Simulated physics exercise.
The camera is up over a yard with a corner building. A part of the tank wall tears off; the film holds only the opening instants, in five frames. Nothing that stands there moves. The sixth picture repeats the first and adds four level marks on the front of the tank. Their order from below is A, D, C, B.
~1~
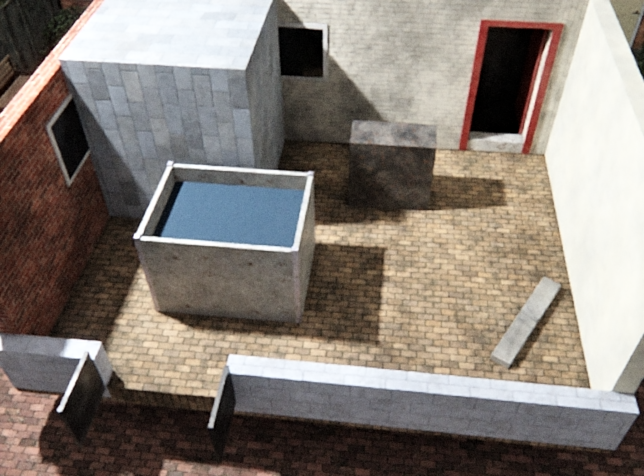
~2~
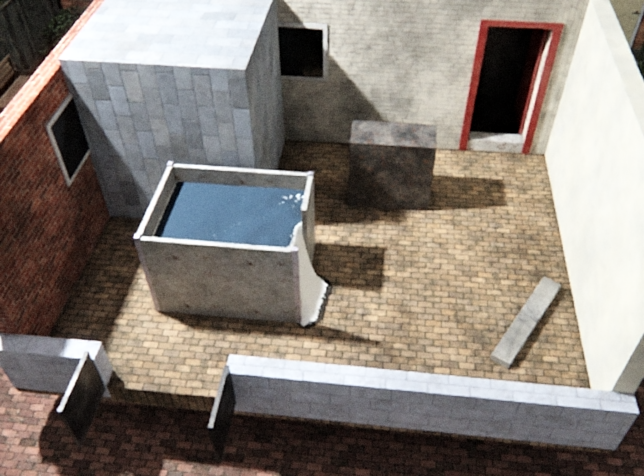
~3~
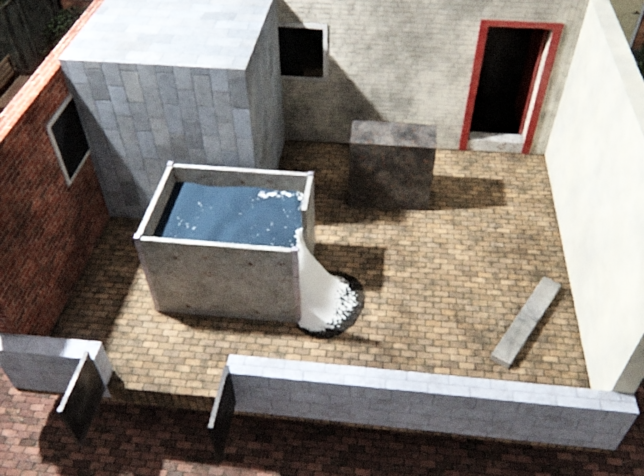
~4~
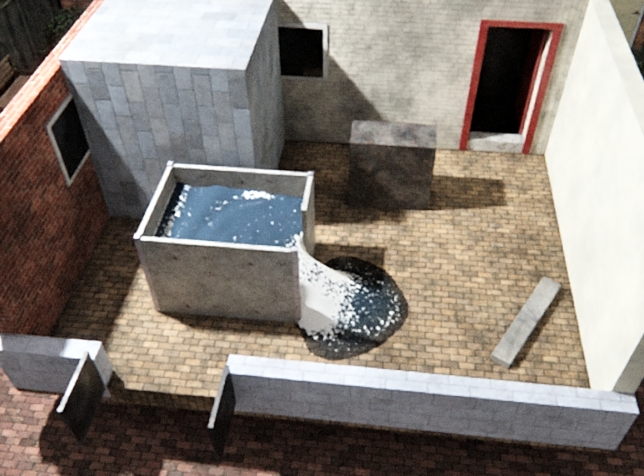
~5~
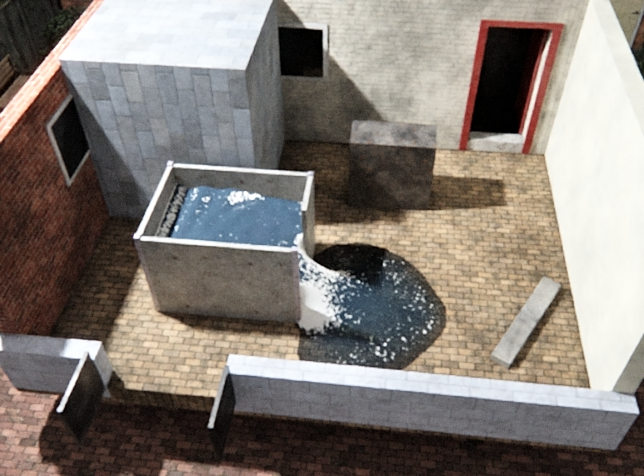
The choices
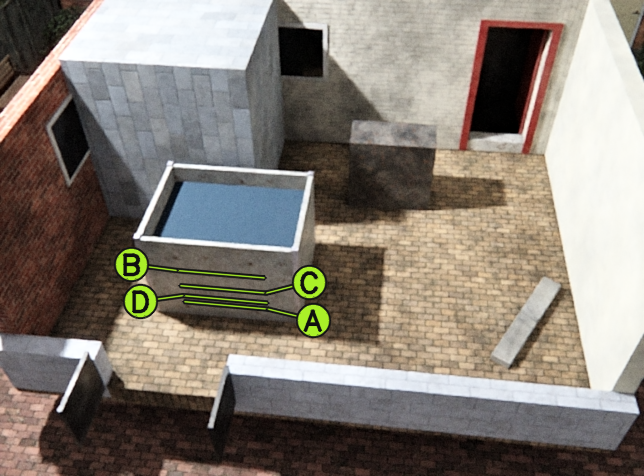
In a brick-paved yard with a corner building, water sat still in a concrete tank, then poured out through its right side and spread across the paving in a widening, foam-flecked dark pool.
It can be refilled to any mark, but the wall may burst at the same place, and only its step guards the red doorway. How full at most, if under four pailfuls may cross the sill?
Take B.
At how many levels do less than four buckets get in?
All of them.
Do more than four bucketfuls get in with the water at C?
No.
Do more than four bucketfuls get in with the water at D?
No.
On the marked copy, A at (225, 305); B at (220, 274); C at (223, 289); D at (224, 299); from the bottom up A, D, C, B.
With A, nothing gets over.
With B, a splash gets over, under a bucket.
With C, nothing gets over.
With D, nothing gets over.
